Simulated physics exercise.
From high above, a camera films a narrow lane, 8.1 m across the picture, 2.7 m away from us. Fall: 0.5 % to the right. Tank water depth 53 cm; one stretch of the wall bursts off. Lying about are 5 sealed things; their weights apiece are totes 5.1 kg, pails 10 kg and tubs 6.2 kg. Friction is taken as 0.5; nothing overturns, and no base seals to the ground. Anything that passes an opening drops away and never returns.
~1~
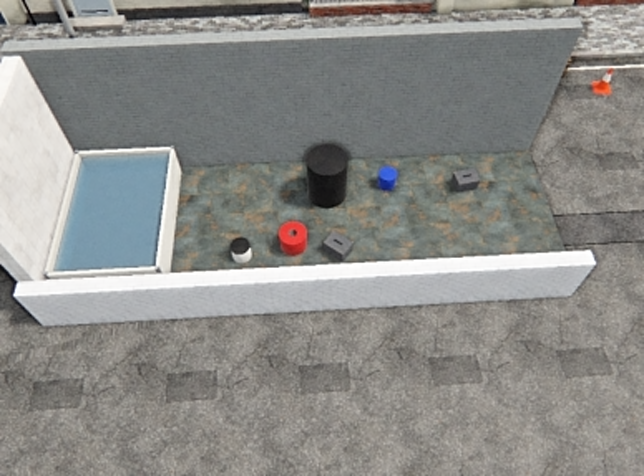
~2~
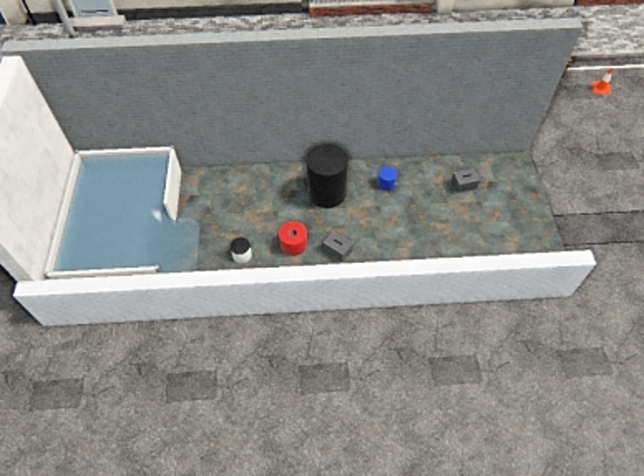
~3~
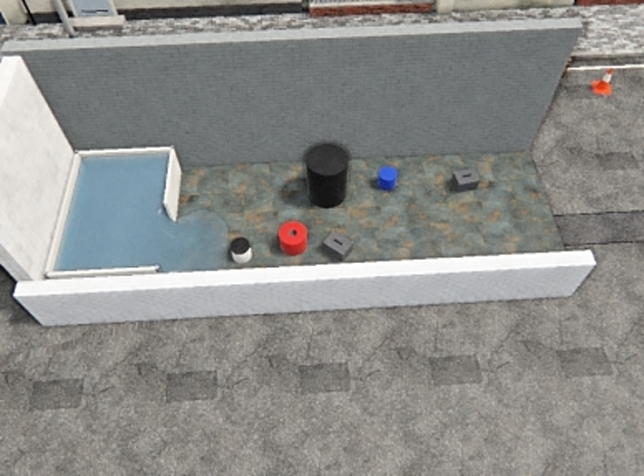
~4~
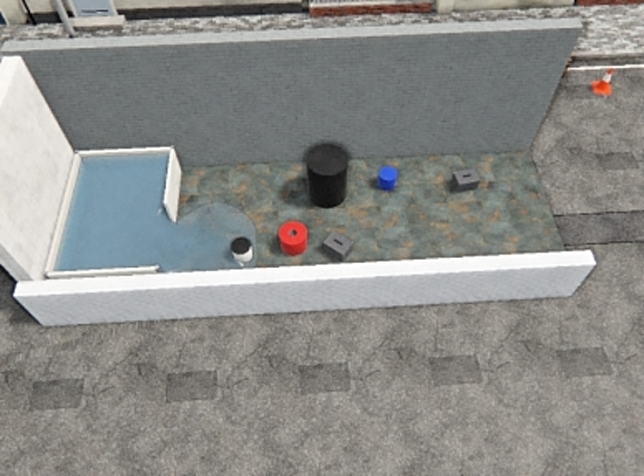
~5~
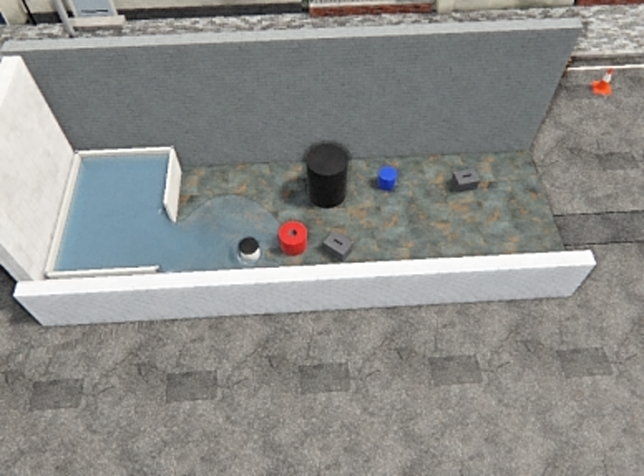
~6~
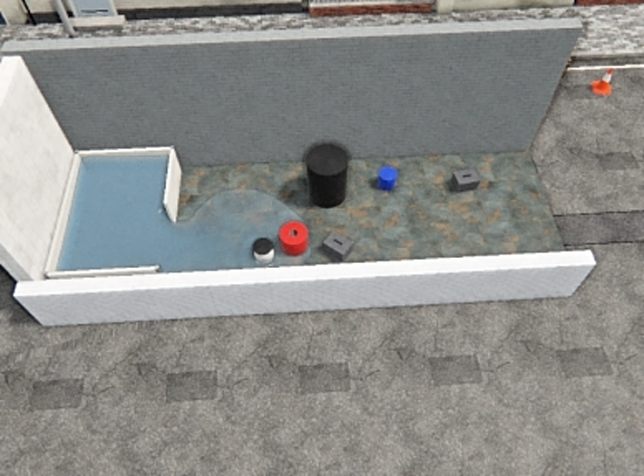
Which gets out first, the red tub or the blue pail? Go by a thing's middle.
The red one.
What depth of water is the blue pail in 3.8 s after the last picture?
Depth approx. 6 cm.
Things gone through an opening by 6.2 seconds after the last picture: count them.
The count by then is 4.
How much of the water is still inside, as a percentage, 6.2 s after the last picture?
Somewhere near 56 percent, give or take.
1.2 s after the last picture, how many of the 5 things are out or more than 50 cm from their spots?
By then 3.
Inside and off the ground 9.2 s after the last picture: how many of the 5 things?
Count at that moment: 0.
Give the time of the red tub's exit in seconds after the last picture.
Around 2.5 s.
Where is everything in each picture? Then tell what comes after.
The red tub at (293, 233) rests on the ground; the blue pail at (388, 174), on the bottom; 3.7 m2 under water; 0 of 5 have shifted, in the first frame.
The red tub at (293, 233) rests on the ground; the blue pail at (388, 174) rests on the ground; water covers 4.4 m2; 0 of 5 have shifted, in the second frame.
The red tub at (293, 233) rests on the ground; the blue pail at (388, 174) rests on the ground; water covers 5.1 m2; 0 of 5 have shifted, in the third frame.
The red tub at (293, 233) rests on the ground; the blue pail at (388, 174), on the bottom; water covers 5.9 m2; 0 of 5 have shifted, in the fourth frame.
The red tub at (293, 233) rests on the ground; the blue pail at (388, 174), on the bottom; water covers 6.7 m2; 1 of 5 have shifted, in the fifth frame.
The red tub at (294, 233) rests on the ground; the blue pail at (388, 174) rests on the ground; 7.5 m2 under water; 1 of 5 have shifted, in the sixth frame.
Then, 1.2 s after the last picture the red tub is near (391, 220), 1.6 m from its start, afloat; the blue pail is near (388, 174), 0.0 m from its start, aground; 0 of 5 are out; 2 afloat.
Then, 3.8 s after the last picture the red tub has gone out (2.5 s after the last picture); the blue pail is near (392, 169), 0.1 m from its start, aground; 4 of 5 are out; 0 afloat.
Then, 6.2 s after the last picture the red tub has gone out (2.5 s after the last picture); the blue pail is near (392, 169), 0.1 m from its start, aground; 4 of 5 are out; 0 afloat.
Then, 9.2 s after the last picture the red tub has gone out (2.5 s after the last picture); the blue pail is near (392, 169), 0.1 m from its start, aground; 4 of 5 are out; 0 afloat.
